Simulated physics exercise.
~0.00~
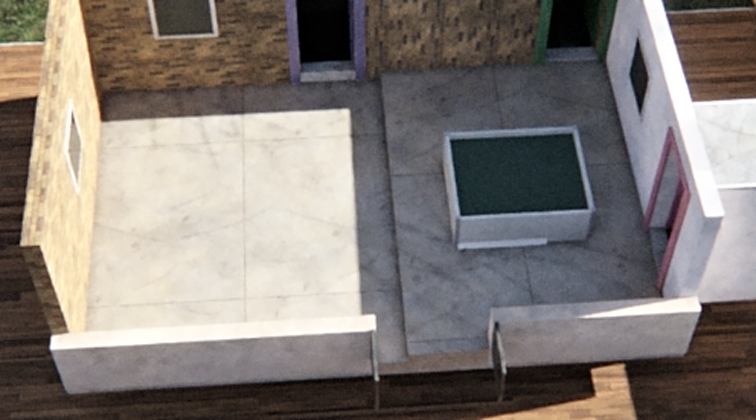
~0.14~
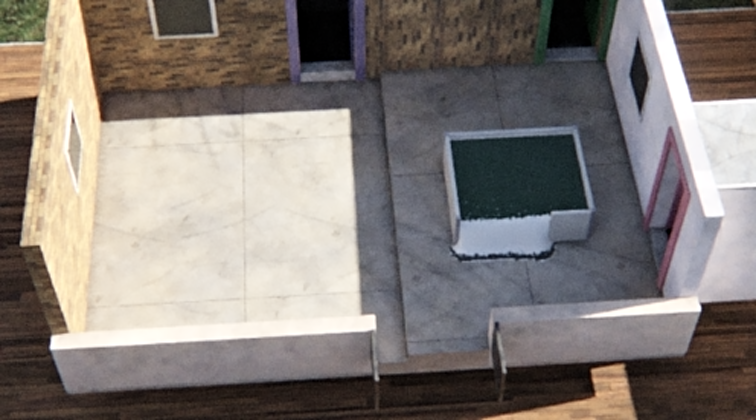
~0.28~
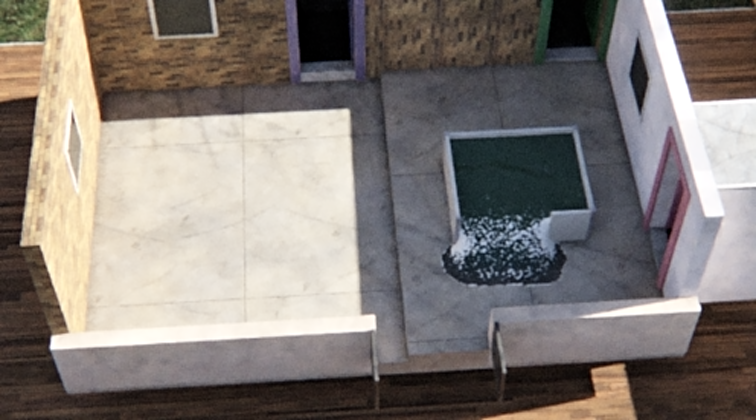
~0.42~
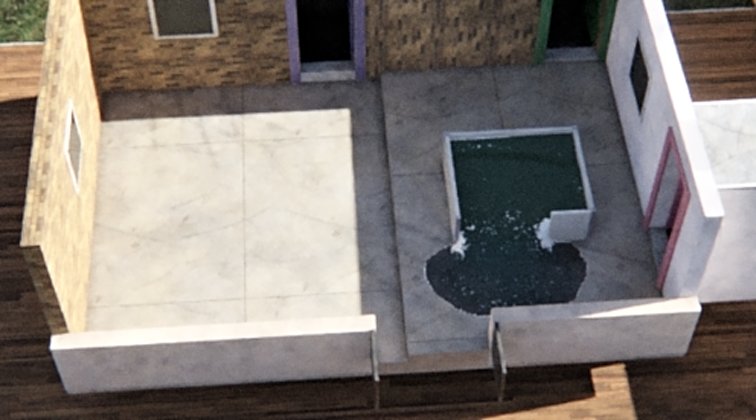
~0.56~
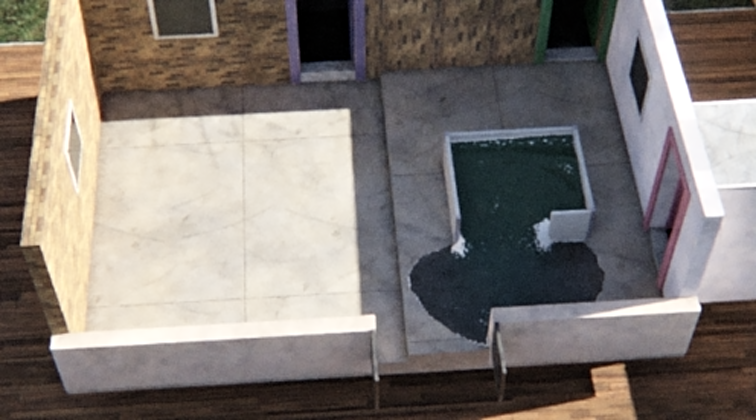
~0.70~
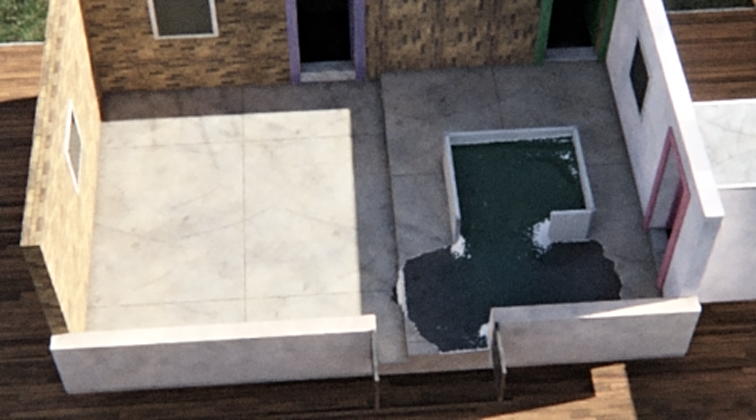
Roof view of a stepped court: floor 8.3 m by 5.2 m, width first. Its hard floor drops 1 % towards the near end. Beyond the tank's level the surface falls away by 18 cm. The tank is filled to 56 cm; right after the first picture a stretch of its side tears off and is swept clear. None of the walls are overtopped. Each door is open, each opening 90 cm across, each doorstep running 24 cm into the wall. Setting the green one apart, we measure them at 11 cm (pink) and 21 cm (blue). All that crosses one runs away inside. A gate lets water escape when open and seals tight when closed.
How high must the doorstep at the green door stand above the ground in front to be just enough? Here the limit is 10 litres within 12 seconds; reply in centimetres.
9.5 cm.
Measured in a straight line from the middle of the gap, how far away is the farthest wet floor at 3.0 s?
Roughly 5.0 metres.
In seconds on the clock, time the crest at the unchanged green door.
I'd guess close to 4.5 seconds.
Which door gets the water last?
The last one is the blue door.
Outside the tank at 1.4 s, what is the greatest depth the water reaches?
Roughly 38 cm.
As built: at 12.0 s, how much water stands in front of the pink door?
About 4.5 centimetres deep.
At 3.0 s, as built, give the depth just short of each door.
Depths, in cm - pink: 13, green: 0, blue: 0.
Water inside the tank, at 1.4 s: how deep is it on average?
I'd put it near 32 cm.
After 1.4 s water covers 10 % of the floor, deepest (38 cm) near (517, 322); it has not reached the green door.
After 3.0 s water covers 25 % of the floor, deepest (24 cm) near (670, 324); it has not reached the green door.
After 12.0 s water covers 75 % of the floor, deepest (5 cm) near (506, 334); 2 cm at the green door, 30 litres in over its 7 cm doorstep.
At the green door as built, the water arrived by 4.0 s and peaked near 12 cm at 4.4 s.
Run again over the same 12 s with other heights there, 15 litres in over 8.5 cm, 1 litre over 12 cm. The limit of 10 litres is kept from about 9.5 cm up.
